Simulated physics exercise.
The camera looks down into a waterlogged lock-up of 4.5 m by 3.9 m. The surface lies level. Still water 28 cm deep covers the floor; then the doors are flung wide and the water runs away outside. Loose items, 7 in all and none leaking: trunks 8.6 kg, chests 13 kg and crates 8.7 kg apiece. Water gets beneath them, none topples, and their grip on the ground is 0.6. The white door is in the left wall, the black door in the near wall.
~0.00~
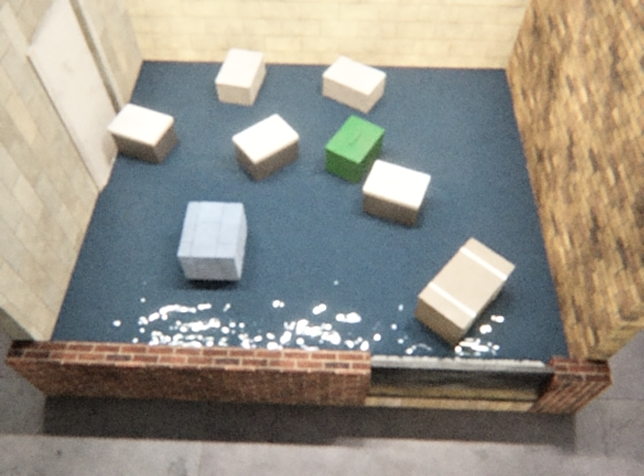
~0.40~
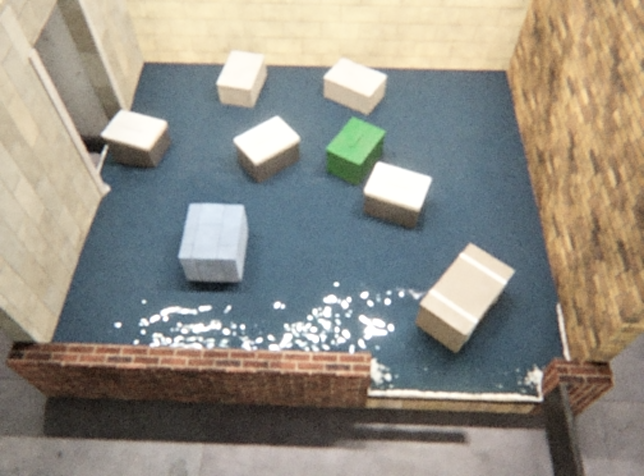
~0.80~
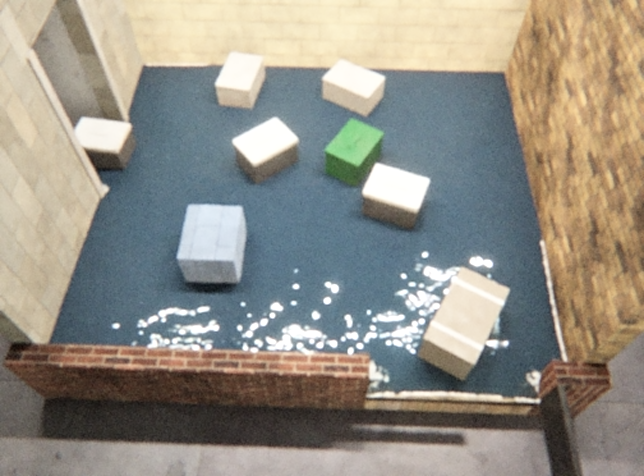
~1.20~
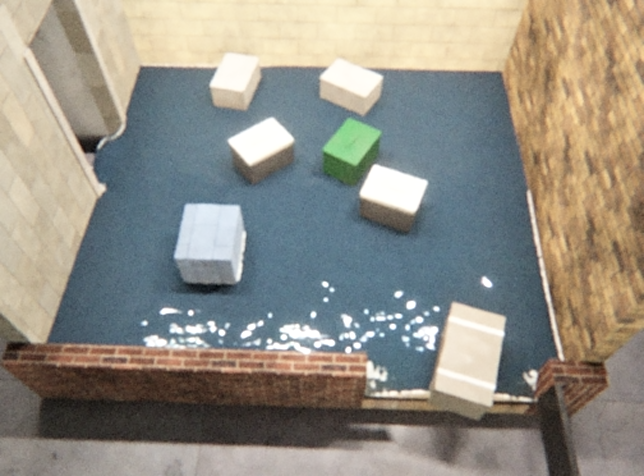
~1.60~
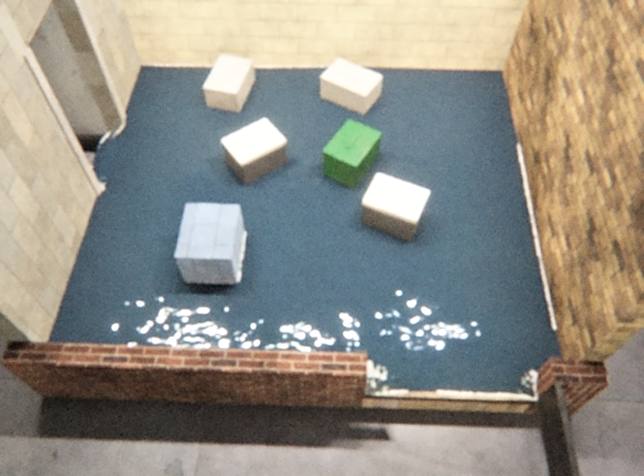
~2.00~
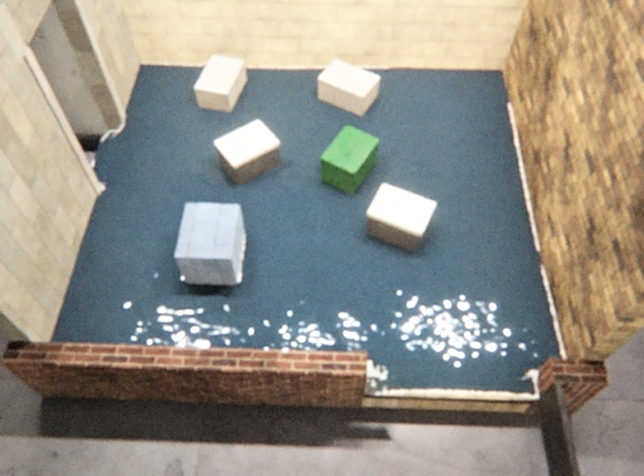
At first, boxes rest in a walled, flooded room with both doors shut. Then the doors on the left and near sides open, and one pale box drifts out left while a tan one slides out through the near doorway. Finally, the remaining pale boxes and the green one shift slightly.
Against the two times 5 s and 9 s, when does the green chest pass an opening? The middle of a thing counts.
Expect it after the second time or never.
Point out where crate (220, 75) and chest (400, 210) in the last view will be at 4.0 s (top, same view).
Near (192, 85) and (429, 280).
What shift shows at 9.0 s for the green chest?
About 120 cm.
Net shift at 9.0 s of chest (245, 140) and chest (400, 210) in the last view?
In turn: 80 cm, gone out.
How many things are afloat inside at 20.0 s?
1 of them.
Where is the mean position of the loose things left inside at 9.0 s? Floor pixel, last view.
Near (300, 189).
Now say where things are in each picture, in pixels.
In the first frame, the green chest at (355, 138) floats; 28 cm deep round most things; 0 of 7 have shifted.
In the second frame, the green chest at (356, 140), afloat; about 4730 L in view; 1 of 7 have shifted.
In the third frame, the green chest at (355, 142) floats; 28 cm deep round most things; 2 of 7 have shifted.
In the fourth frame, the green chest at (352, 141) floats; 27 cm deep round most things; 2 of 7 have shifted.
In the fifth frame, the green chest at (352, 142) floats; about 4270 L in view; 5 of 7 have shifted.
In the sixth frame, the green chest at (350, 148), afloat, 8 cm from its start; about 4100 L in view; 6 of 7 have shifted.
After 4.0 s the green chest is near (347, 184), 0.5 m from its start, afloat; 2 of 7 are out; 5 afloat.
After 9.0 s the green chest is near (397, 246), 1.3 m from its start, afloat; 4 of 7 are out; 3 afloat.
After 16.0 s the green chest has gone out (at 12.2 s); 6 of 7 are out; 1 afloat.
After 20.0 s the green chest has gone out (at 12.2 s); 6 of 7 are out; 1 afloat.
